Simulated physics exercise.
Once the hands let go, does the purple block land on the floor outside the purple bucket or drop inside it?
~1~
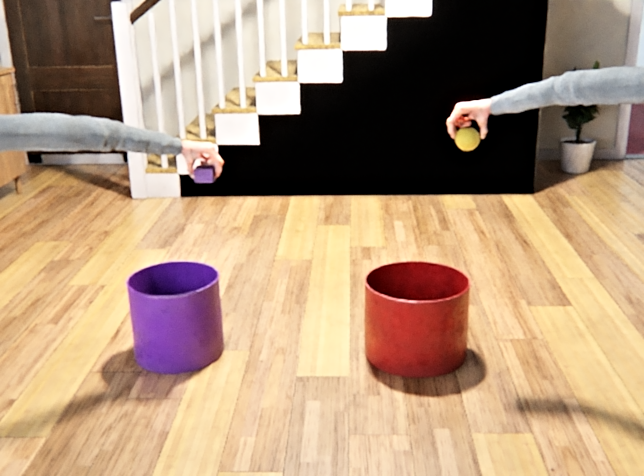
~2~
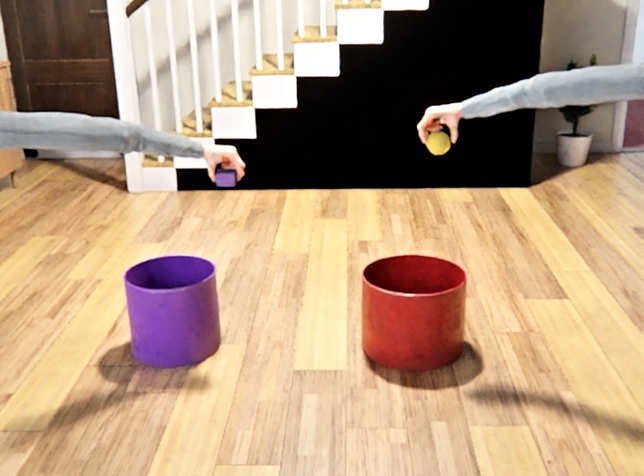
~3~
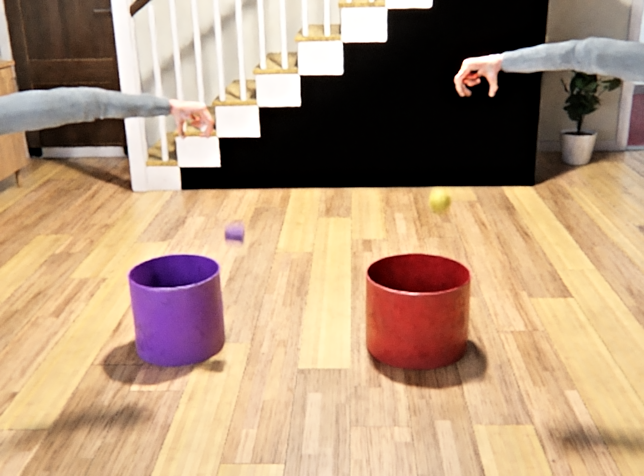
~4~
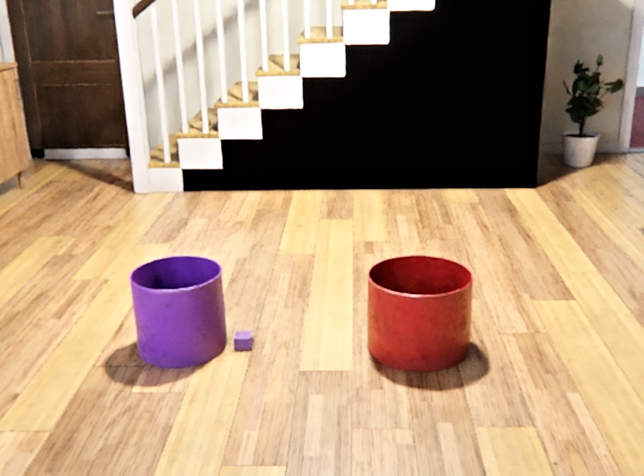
The purple block misses the bucket and ends up on the floor just to the right of it, while the round yellow object goes into the red container.
By a staircase, two hands drop a purple block beside a purple bucket and a round yellow object into a red one.
